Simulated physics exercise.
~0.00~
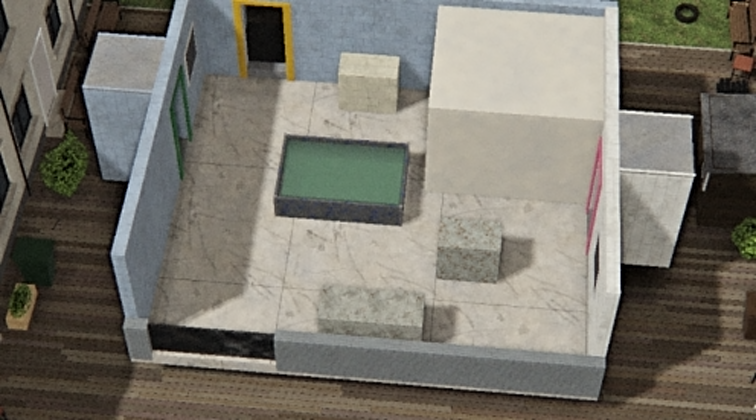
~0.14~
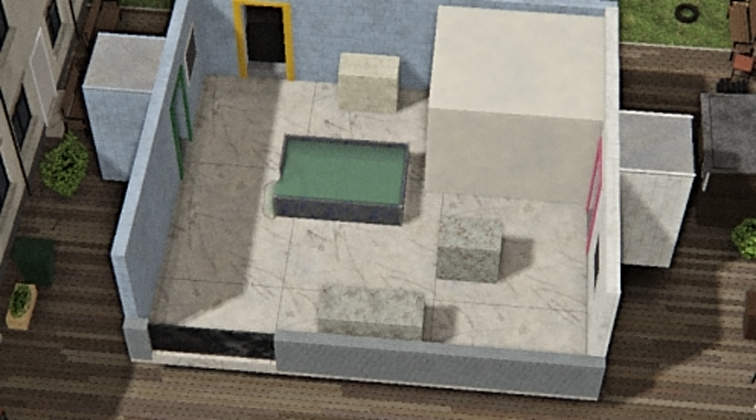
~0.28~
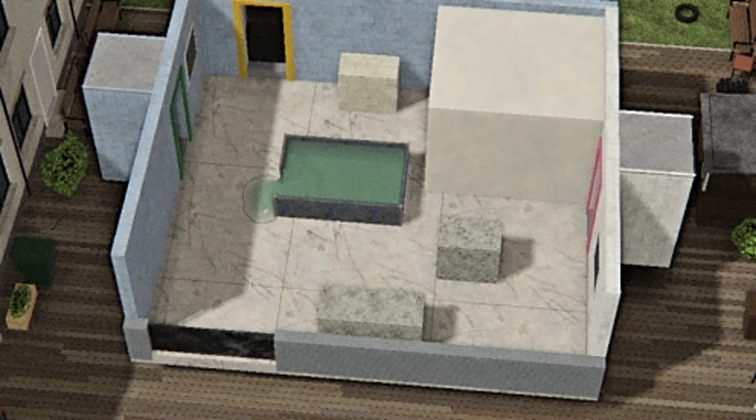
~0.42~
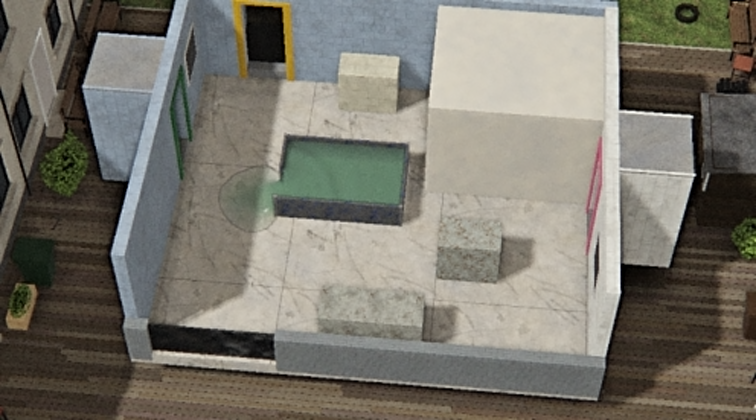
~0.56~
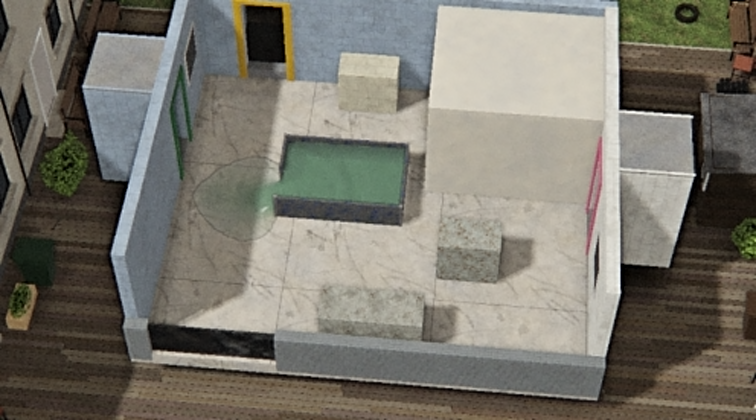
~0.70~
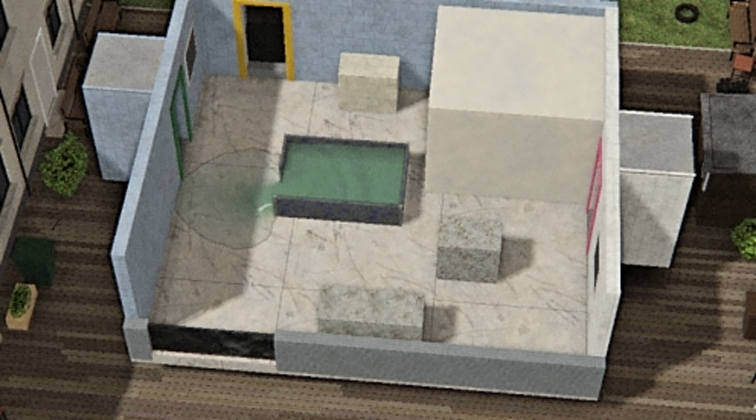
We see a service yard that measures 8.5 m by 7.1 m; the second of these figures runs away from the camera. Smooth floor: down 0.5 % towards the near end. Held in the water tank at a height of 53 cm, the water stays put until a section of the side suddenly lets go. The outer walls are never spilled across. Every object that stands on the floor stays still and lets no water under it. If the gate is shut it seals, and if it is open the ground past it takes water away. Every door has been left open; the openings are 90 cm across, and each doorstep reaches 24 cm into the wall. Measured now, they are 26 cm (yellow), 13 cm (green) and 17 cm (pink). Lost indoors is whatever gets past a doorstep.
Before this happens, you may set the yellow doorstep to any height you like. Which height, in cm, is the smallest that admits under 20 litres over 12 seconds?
The smallest is close to 5.5 cm.
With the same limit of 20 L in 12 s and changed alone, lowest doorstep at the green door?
At green, about 14.5 cm.
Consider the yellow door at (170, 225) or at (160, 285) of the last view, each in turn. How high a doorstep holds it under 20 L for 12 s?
In turn: About 18 cm, about 6.5 cm.
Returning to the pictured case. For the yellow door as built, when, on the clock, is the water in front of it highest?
About 4.0 seconds.
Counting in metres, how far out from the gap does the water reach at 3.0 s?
Near 4.4 metres, give or take.
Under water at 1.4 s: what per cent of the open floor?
About 15 per cent.
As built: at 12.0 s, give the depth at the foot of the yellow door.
Depth: Near 5.0 cm.
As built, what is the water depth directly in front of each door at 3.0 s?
Reading in centimetres: Yellow = 3, green = 18, pink = 0.
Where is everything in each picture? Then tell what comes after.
In the first frame, the water tank at (342, 173) is whole and still, 53 cm deep; the yellow door at (265, 46) is dry.
In the second frame, the gap is at (280, 193), the front 0.3 m out at (268, 199); the back of the water tank holds 53 cm.
In the third frame, water pours out at (280, 194) and has run 0.7 m, to (247, 202); about 8 cm deep outside, 53 cm at the back.
In the fourth frame, water pours out at (280, 194) and has run 1.2 m, to (223, 202); about 6 cm deep outside, 53 cm at the back.
In the fifth frame, the gap is at (280, 194), the front 1.7 m out at (198, 198); the back of the water tank holds 53 cm.
In the sixth frame, the front is at (176, 205), 2.1 m from the gap at (280, 194); 3.4 m2 of floor is wet, 53 cm left at the back; 2.3 m in a straight line remain to the yellow door at (265, 46).
After 1.4 s water covers 15 % of the floor, deepest (30 cm) near (272, 204); it has not reached the yellow door.
After 3.0 s water covers 25 % of the floor, deepest (24 cm) near (146, 335); it has not reached the yellow door.
After 12.0 s water covers 90 % of the floor, deepest (9 cm) near (145, 343); 5 cm at the yellow door, 0 litres in over its 26 cm doorstep.
At the yellow door as built, the water arrived by 3.1 s and peaked near 10 cm at 4.2 s.
With a doorstep of 4.5 cm, 37 litres would have come in within the 12 s; with 6.5 cm, 13 litres. So under 20 litres takes about 5.5 cm.
